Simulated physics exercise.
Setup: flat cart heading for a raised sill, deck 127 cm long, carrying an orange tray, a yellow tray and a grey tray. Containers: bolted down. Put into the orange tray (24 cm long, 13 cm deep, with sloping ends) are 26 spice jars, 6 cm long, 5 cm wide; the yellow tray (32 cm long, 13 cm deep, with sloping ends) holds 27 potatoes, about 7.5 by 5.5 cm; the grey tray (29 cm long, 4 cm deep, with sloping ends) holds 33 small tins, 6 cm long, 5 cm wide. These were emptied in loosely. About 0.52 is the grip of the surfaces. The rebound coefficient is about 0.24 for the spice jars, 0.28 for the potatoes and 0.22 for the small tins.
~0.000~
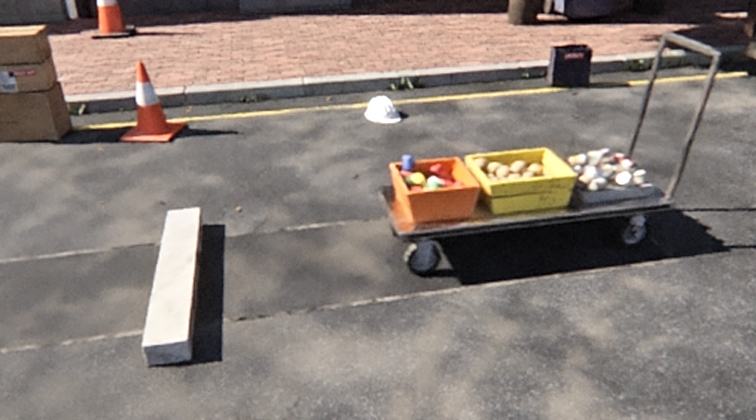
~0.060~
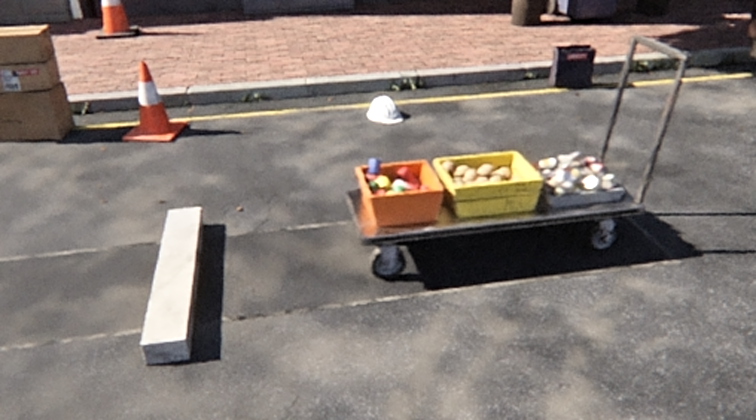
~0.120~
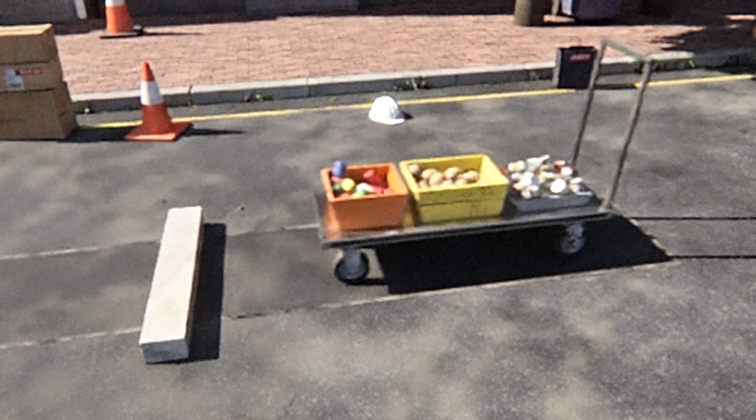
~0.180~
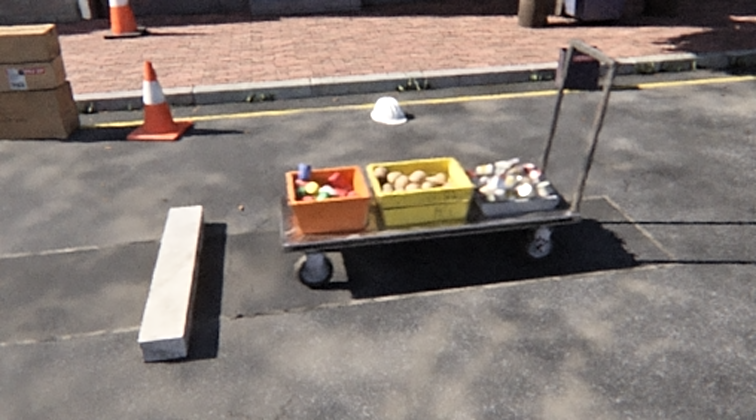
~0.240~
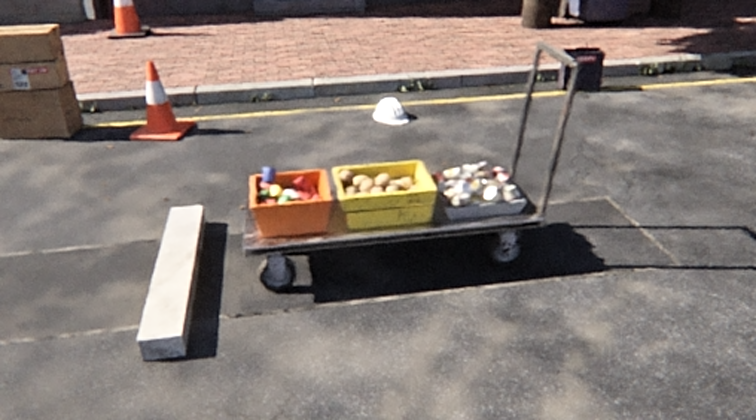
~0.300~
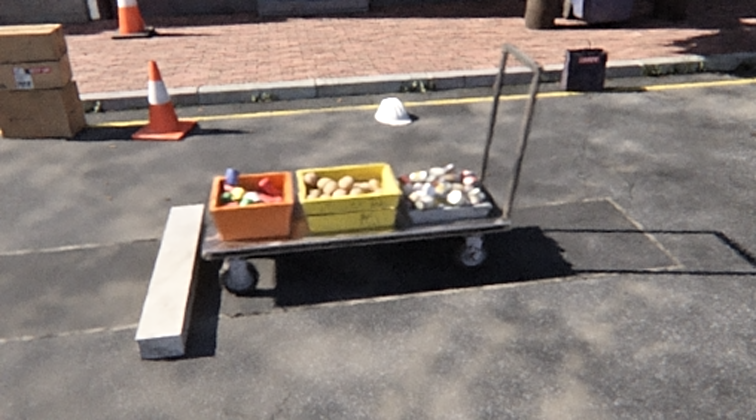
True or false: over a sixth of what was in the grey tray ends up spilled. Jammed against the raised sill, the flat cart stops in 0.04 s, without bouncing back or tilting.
True.
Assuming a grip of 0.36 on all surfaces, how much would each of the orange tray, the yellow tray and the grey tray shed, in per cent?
You'd see orange tray shed 0 percent, yellow tray shed 10 percent, and grey tray shed 30 percent.
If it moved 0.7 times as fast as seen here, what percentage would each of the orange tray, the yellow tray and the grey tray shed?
Orange tray 0, yellow tray 0, grey tray 40 per cent.
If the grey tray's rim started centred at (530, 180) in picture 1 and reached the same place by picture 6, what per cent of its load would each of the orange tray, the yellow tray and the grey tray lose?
Orange tray 0 %, yellow tray 0 %, grey tray 20 %.
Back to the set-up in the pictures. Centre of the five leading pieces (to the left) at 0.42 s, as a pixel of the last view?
I'd put them at about (194, 191).
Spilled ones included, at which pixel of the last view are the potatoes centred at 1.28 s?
Centred roughly at (308, 204).
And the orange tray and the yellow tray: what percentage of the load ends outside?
The orange tray loses 5 percent and the yellow tray loses 0 percent.
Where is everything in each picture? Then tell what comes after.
In the first picture (we follow the rim corner now nearest the camera; the camera moves round a little), grey tray at (585, 192); orange tray at (409, 193); 90 cm still to roll; nothing out yet.
Grey tray at (552, 196); orange tray at (371, 196); 74 cm still to roll, in the second picture.
Grey tray at (518, 200); orange tray at (333, 200); 59 cm still to roll, in the third picture.
Grey tray at (483, 204); orange tray at (294, 203); 43 cm still to roll, in the fourth picture.
Grey tray at (448, 208); orange tray at (254, 206); 27 cm still to roll, in the fifth picture.
Grey tray at (412, 211); orange tray at (214, 209); 12 cm still to roll; nothing out yet, in the sixth picture.
After 0.32 s, impact.
After 0.42 s, 1 of 26 out of the orange tray, 0 of 27 out of the yellow tray and 4 of 33 out of the grey tray.
After 0.54 s, 1 of 26 out of the orange tray, 0 of 27 out of the yellow tray and 12 of 33 out of the grey tray.
After 0.77 s, 1 of 26 out of the orange tray, 0 of 27 out of the yellow tray and 12 of 33 out of the grey tray.
When it is over (at 1.28 s), 1 of 26 out of the orange tray, 0 of 27 out of the yellow tray and 15 of 33 out of the grey tray. Asked share, 15 of 33, 45 per cent.
